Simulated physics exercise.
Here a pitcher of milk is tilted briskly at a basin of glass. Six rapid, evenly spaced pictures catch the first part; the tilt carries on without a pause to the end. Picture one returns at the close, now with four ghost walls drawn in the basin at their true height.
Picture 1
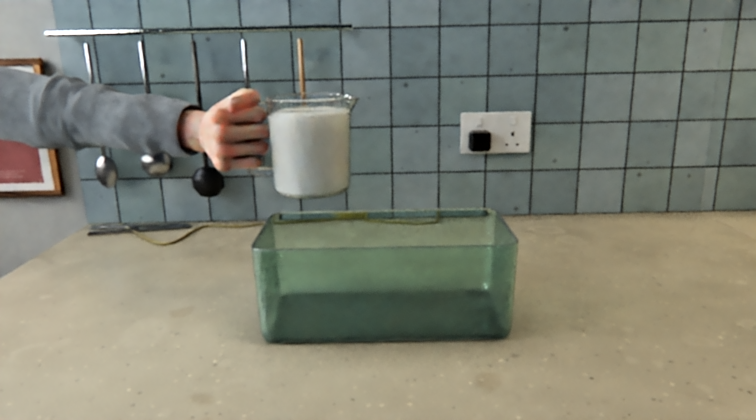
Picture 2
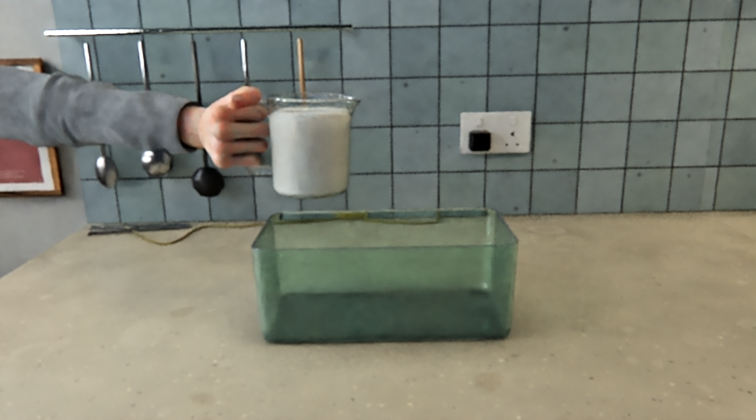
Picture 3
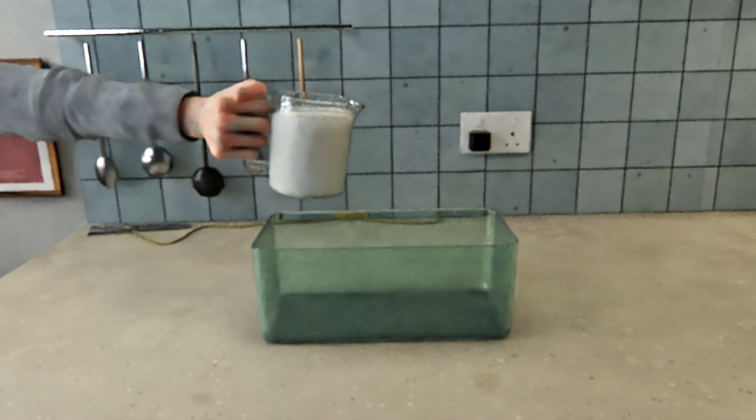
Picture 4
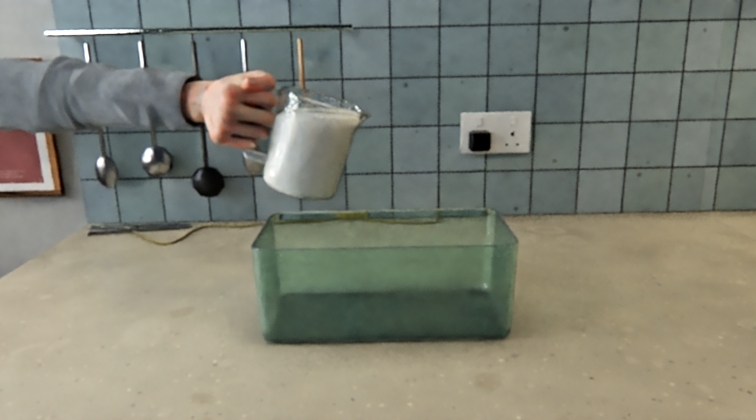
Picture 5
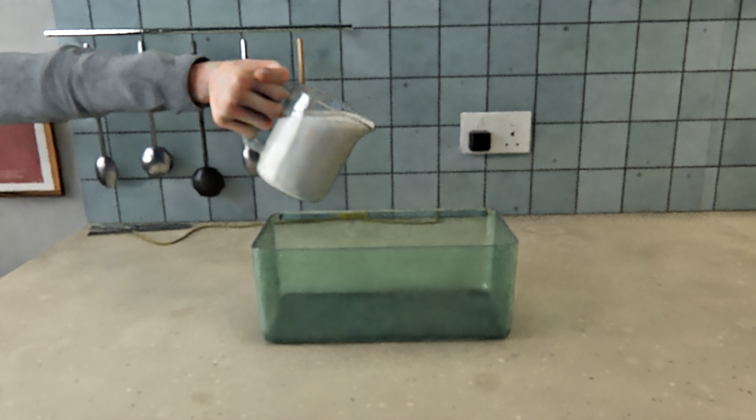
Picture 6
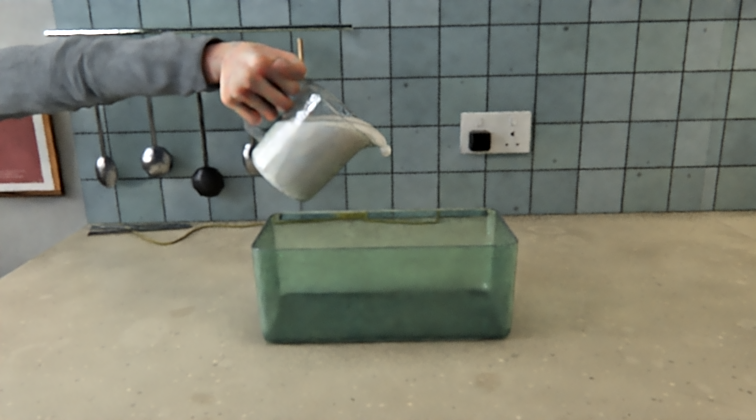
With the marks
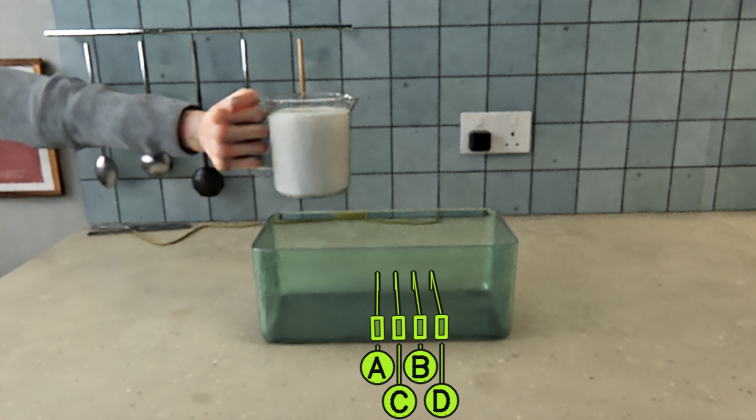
A hand tilts a glass pitcher of milk rightward above a basin until milk crosses its lip.
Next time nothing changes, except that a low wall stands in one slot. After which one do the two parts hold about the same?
B.
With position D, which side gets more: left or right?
The left one.
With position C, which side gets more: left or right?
The right side.
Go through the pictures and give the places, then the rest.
Upright, lip at (358, 98); basin from (262, 339) to (511, 334); nothing has left yet.
Tipped about 2°, lip at (359, 100); nothing has left yet.
Tipped about 8°, lip at (364, 106); nothing has left yet.
Tipped about 17°, lip at (369, 115); nothing has left yet.
Tipped about 29°, lip at (374, 128); nothing has left yet.
Tipped about 43°, lip at (376, 144); milk is over the lip, down to (387, 152).
On the marked copy, A at (377, 345); B at (420, 344); C at (399, 345); D at (441, 344).
With A, about 10 % ends left of the wall and 89 % right of it.
With B, about 46 % ends left of the wall and 53 % right of it.
With C, about 18 % ends left of the wall and 81 % right of it.
With D, about 82 % ends left of the wall and 16 % right of it.
